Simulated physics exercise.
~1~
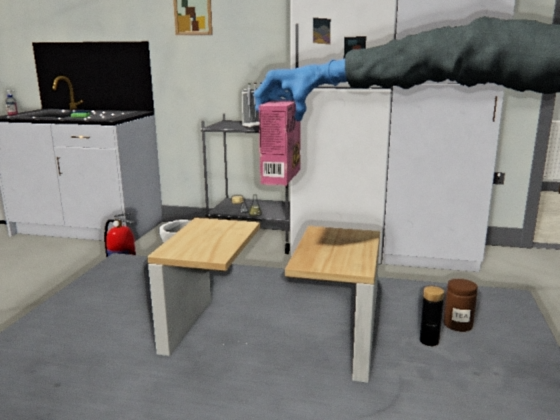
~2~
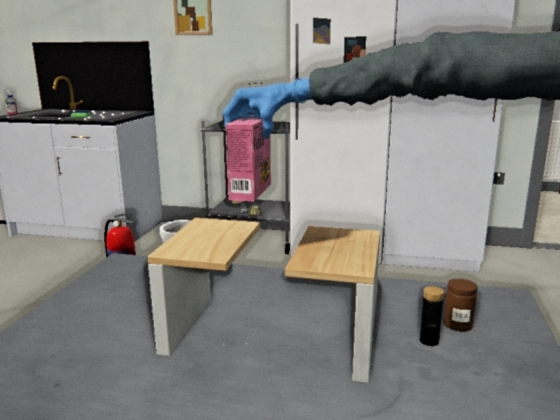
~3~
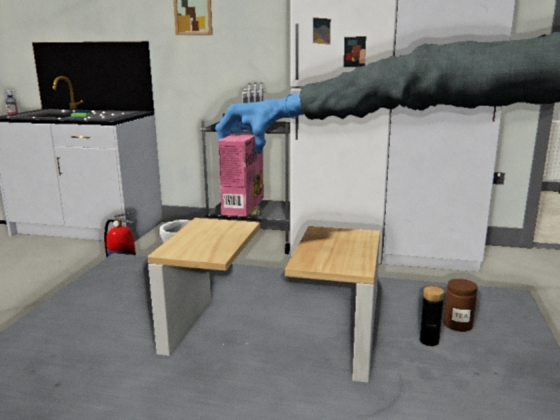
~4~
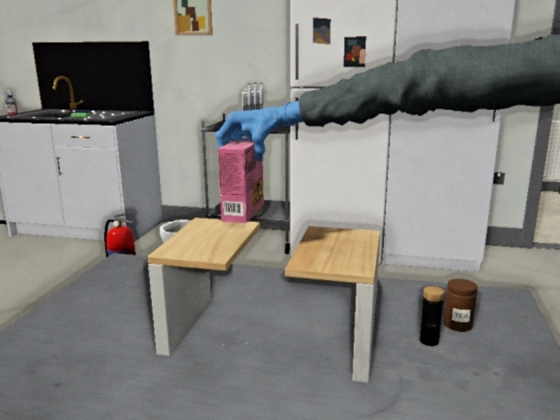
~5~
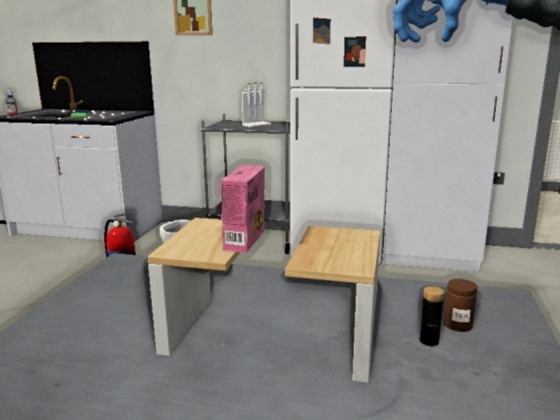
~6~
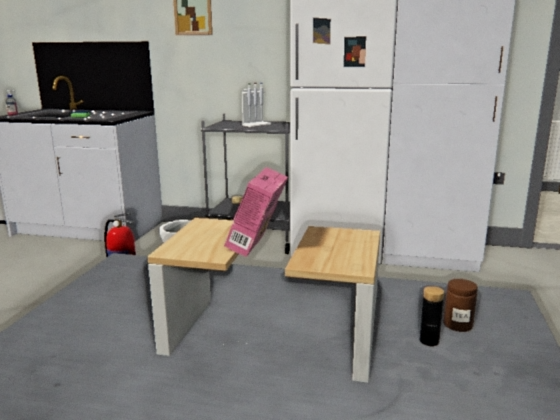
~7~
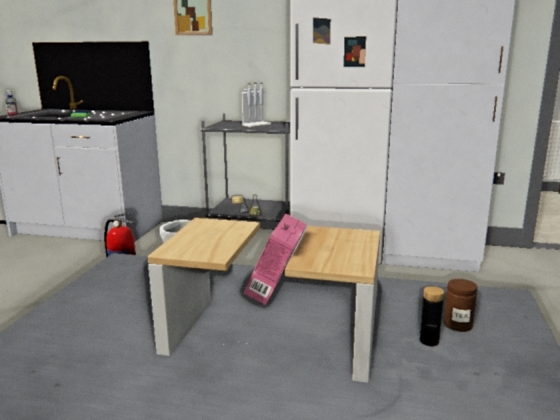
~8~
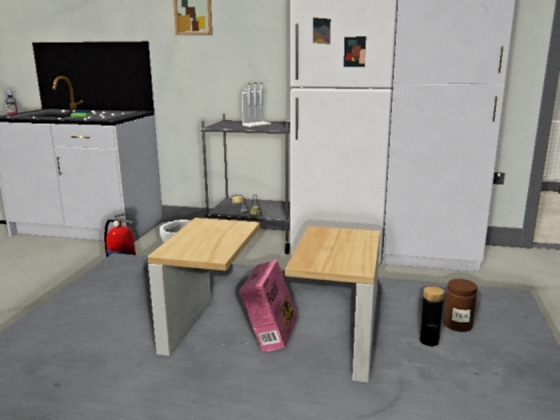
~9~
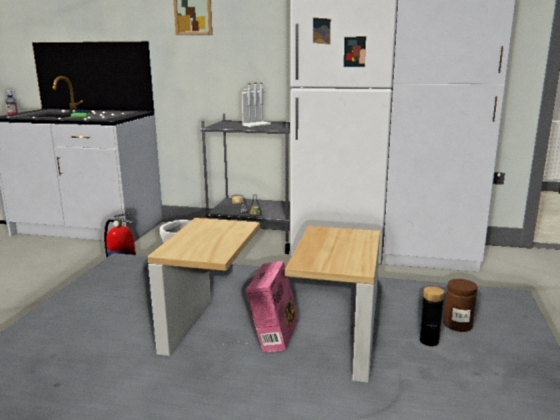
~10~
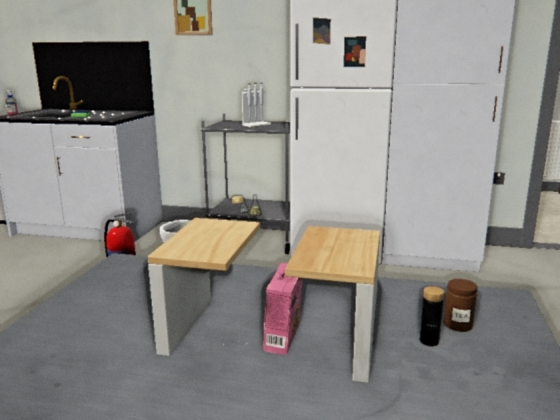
In this clip, a gloved hand lowers a pink packet onto the inner edge of the left of two wooden-topped ledges and lets go; the packet tips right, drops through the gap and ends upright on the floor, while a brown jar and black shaker stay still.
